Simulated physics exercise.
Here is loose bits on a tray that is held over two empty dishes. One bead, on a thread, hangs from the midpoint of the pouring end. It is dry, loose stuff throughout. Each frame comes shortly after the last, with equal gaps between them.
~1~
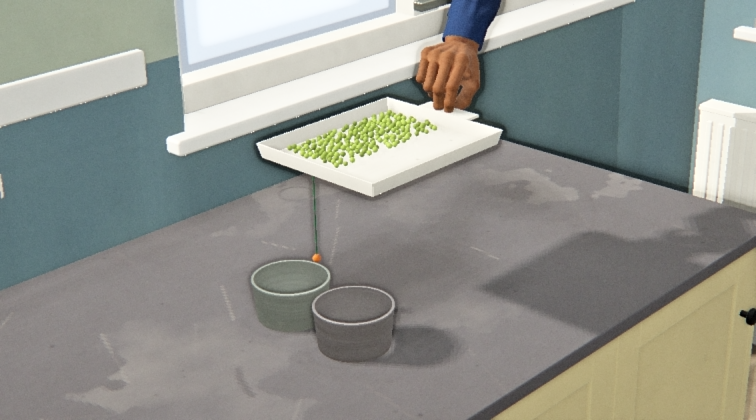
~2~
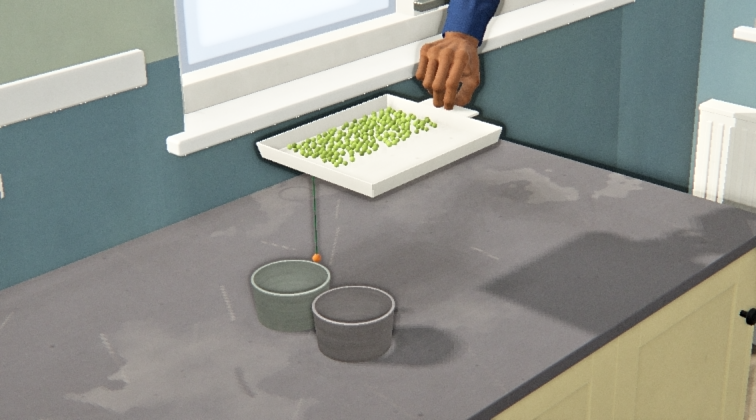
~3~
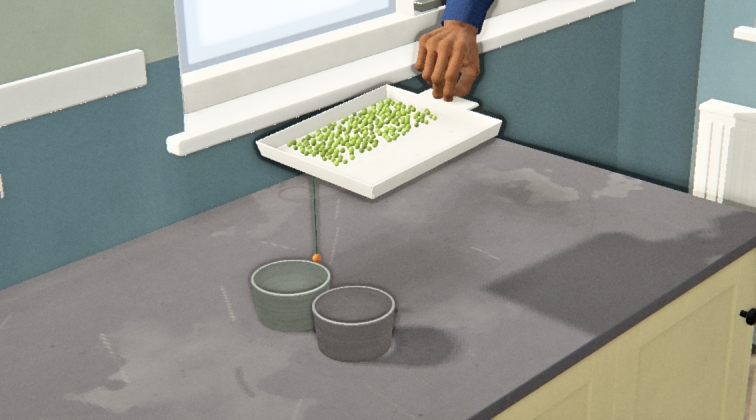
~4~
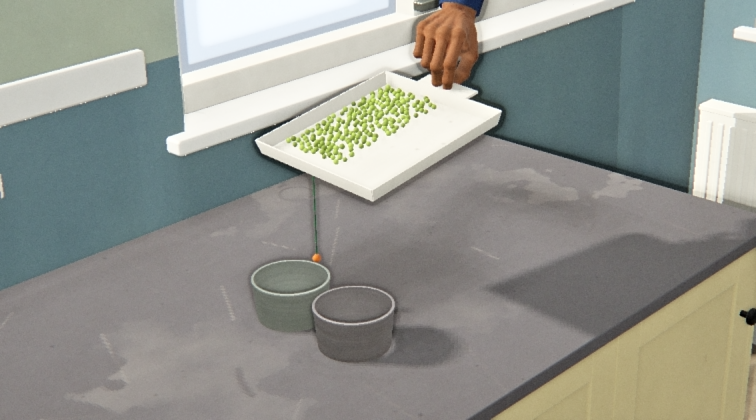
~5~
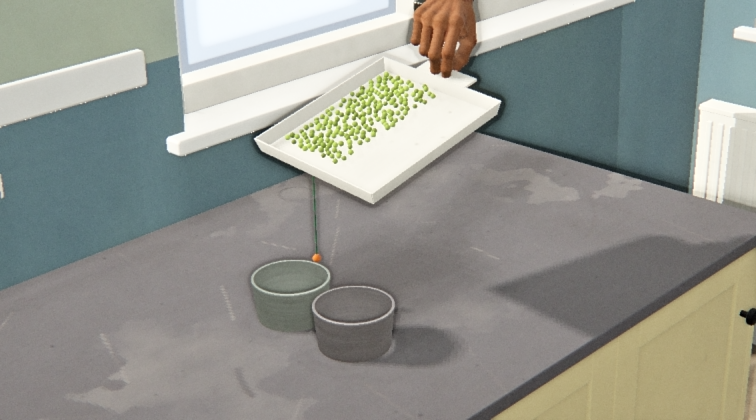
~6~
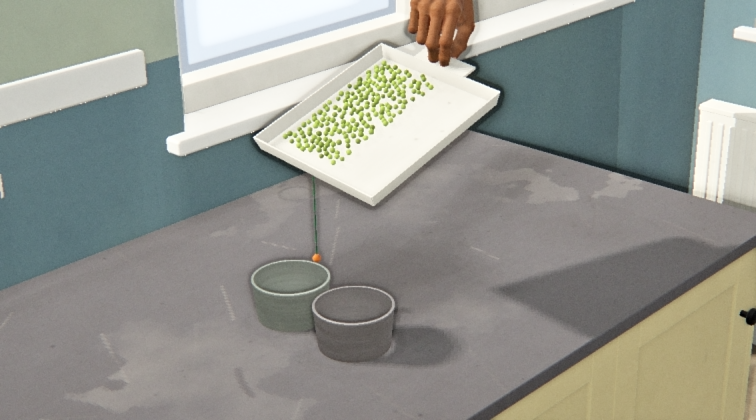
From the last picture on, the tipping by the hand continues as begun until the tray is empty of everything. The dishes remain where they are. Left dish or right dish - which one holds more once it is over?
The right one holds more.
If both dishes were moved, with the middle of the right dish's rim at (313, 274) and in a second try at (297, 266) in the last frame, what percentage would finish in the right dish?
Close to 10 in a hundred, then close to 0 in a hundred.
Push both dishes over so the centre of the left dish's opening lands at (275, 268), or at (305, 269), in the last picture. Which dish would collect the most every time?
With the dishes at the first place it's the right-side dish, and at the second it's the right-side dish.
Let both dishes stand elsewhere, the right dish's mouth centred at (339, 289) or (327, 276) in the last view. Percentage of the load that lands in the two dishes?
Around 70 per cent for the first position, around 30 per cent for the second.
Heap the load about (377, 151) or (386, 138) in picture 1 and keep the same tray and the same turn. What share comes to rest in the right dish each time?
It would be roughly 90 per cent for the first and roughly 80 per cent for the second.
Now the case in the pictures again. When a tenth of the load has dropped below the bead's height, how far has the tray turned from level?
About 65° of tilt.
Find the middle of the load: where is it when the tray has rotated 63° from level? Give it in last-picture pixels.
Somewhere about (348, 193).
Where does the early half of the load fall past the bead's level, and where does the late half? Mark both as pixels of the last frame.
Near (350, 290) to start, and near (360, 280) afterwards.
Shortly afterwards, tray tipped steeply; the bulk on the tray; only a few in the right dish; only a few outside both; near a quarter in the air.
Next, tray tipped past a quarter turn; near a quarter on the tray; near a third in the right dish; only a few in the left dish; a little outside both; near a quarter in the air.
Some moments later, tray tipped past a quarter turn; near two thirds in the right dish; a little in the left dish; near a quarter outside both.
In the end, tray tipped past a quarter turn; near two thirds in the right dish; a little in the left dish; near a quarter outside both.
